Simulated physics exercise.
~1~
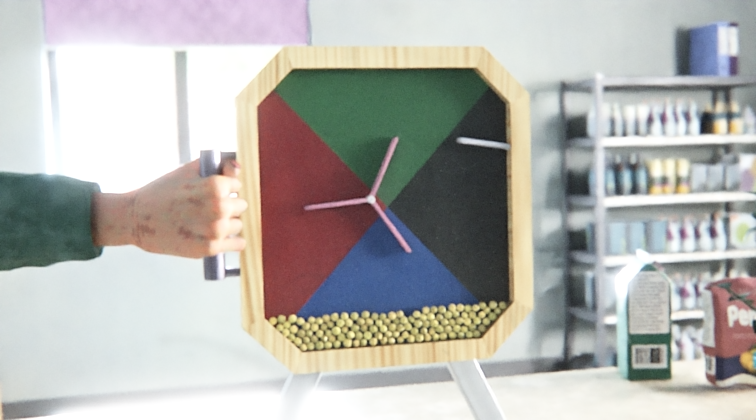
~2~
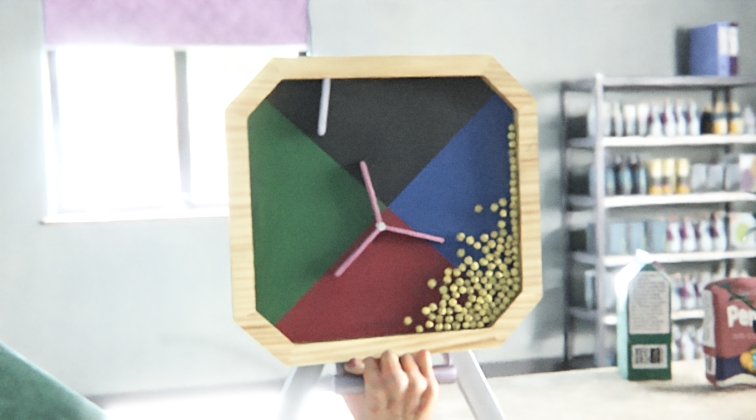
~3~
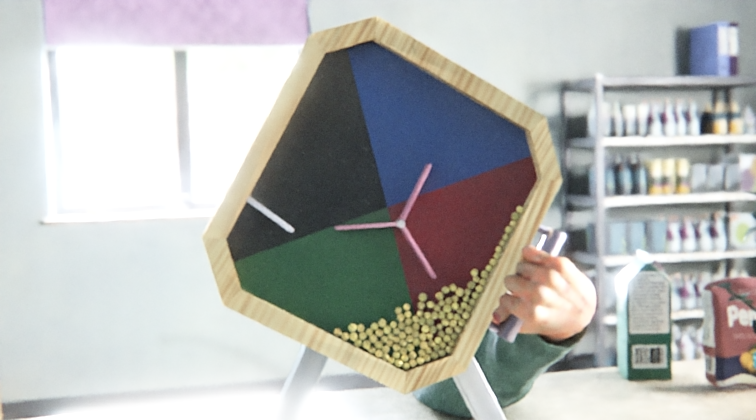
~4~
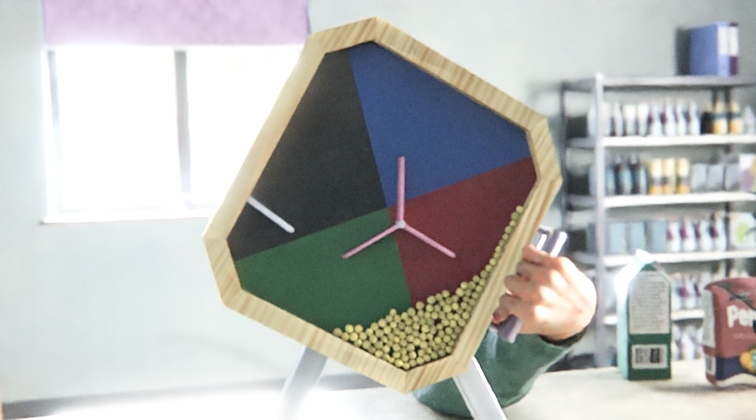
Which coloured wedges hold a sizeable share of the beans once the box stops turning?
The red and green wedges each hold a sizeable share of the beans, while the blue and black wedges do not.
